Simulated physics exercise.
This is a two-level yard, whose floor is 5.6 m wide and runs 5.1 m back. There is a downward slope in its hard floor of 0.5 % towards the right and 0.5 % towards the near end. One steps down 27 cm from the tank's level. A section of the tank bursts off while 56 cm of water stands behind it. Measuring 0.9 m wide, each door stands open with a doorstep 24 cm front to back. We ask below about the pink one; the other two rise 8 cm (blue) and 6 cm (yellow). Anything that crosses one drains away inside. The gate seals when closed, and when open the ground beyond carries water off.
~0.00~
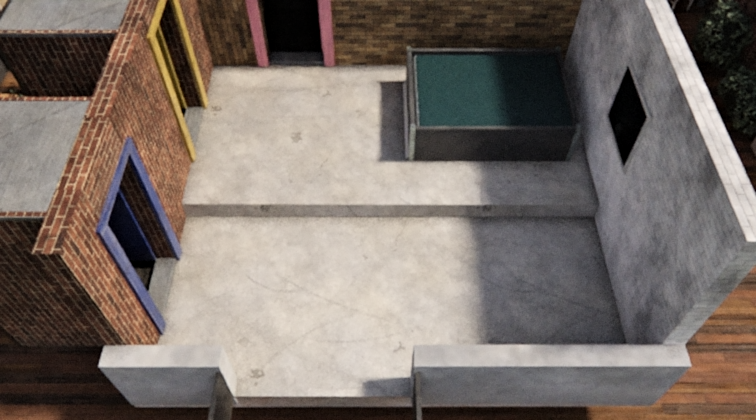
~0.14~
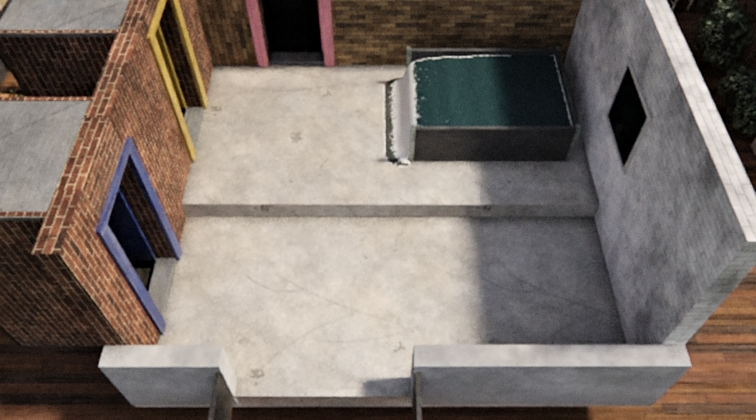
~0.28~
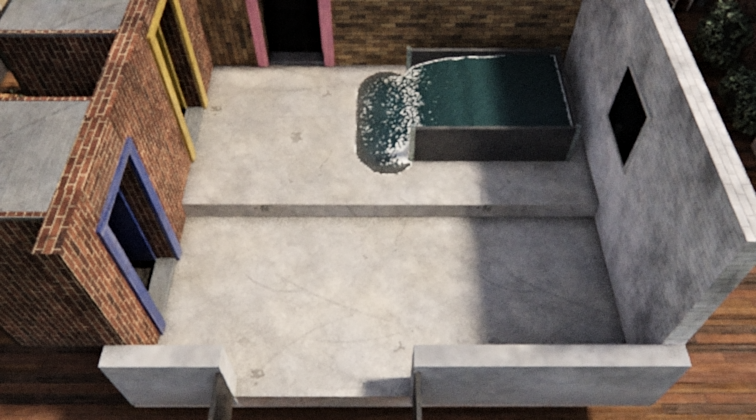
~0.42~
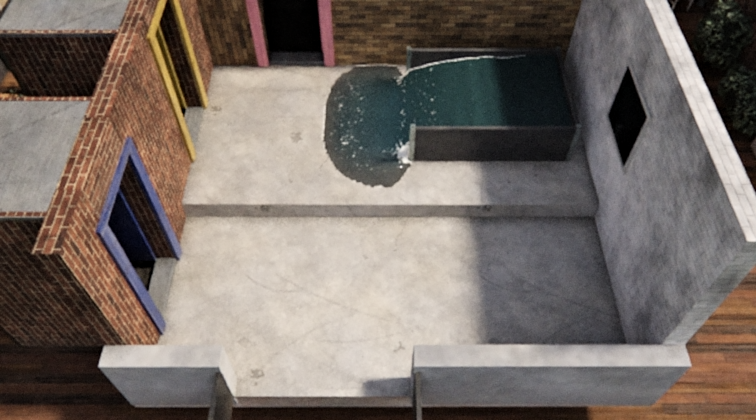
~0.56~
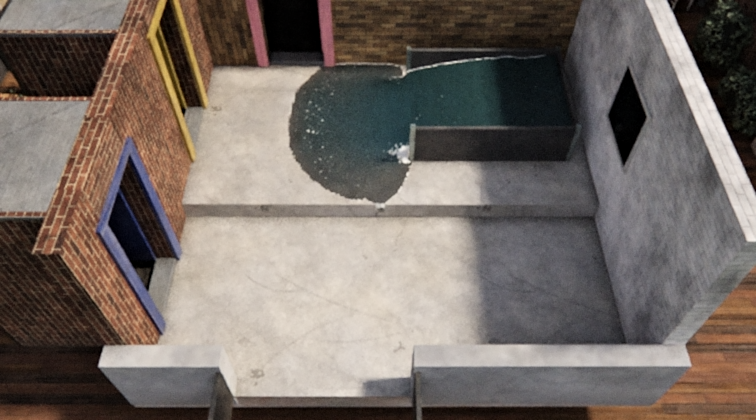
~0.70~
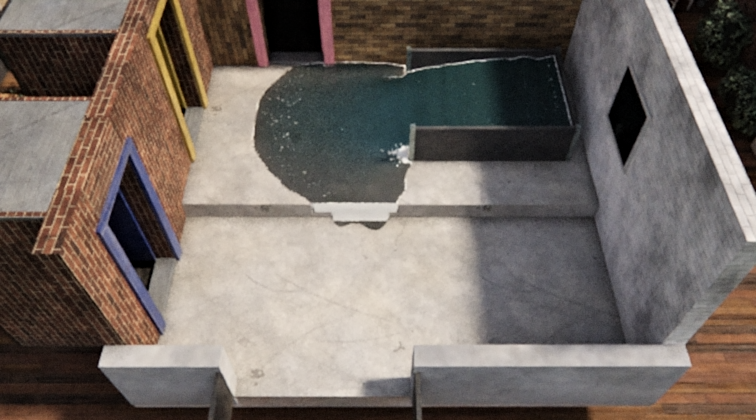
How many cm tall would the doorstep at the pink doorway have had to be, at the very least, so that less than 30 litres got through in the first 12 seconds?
It needed to be roughly 10 cm tall.
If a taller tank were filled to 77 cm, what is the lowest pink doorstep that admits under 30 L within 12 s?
Then roughly 15 cm.
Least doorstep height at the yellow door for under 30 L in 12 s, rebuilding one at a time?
Yellow: Roughly 20 cm.
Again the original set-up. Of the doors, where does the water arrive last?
That's the blue one.
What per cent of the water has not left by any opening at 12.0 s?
Roughly 56 percent of the water remains.
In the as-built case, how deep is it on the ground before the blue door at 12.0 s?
4.0 cm.
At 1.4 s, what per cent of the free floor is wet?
Some 35 per cent of it.
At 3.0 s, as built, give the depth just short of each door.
Door depths (cm): Blue = 11, pink = 13, yellow = 21.
After 1.4 s water covers 35 % of the floor, deepest (32 cm) near (213, 74); 11 cm at the pink door, 0 litres in over its 7 cm doorstep.
After 3.0 s water covers 50 % of the floor, deepest (28 cm) near (152, 375); 13 cm at the pink door, 20 litres in over its 7 cm doorstep.
After 12.0 s water covers 90 % of the floor, deepest (10 cm) near (619, 376); 2 cm at the pink door, 63 litres in over its 7 cm doorstep.
At the pink door as built, the water arrived by 0.8 s and peaked near 14 cm at 3.2 s.
Run again over the same 12 s with other heights there, 51 litres in over 8 cm, 20 litres over 11 cm. The limit of 30 litres is kept from about 10 cm up.
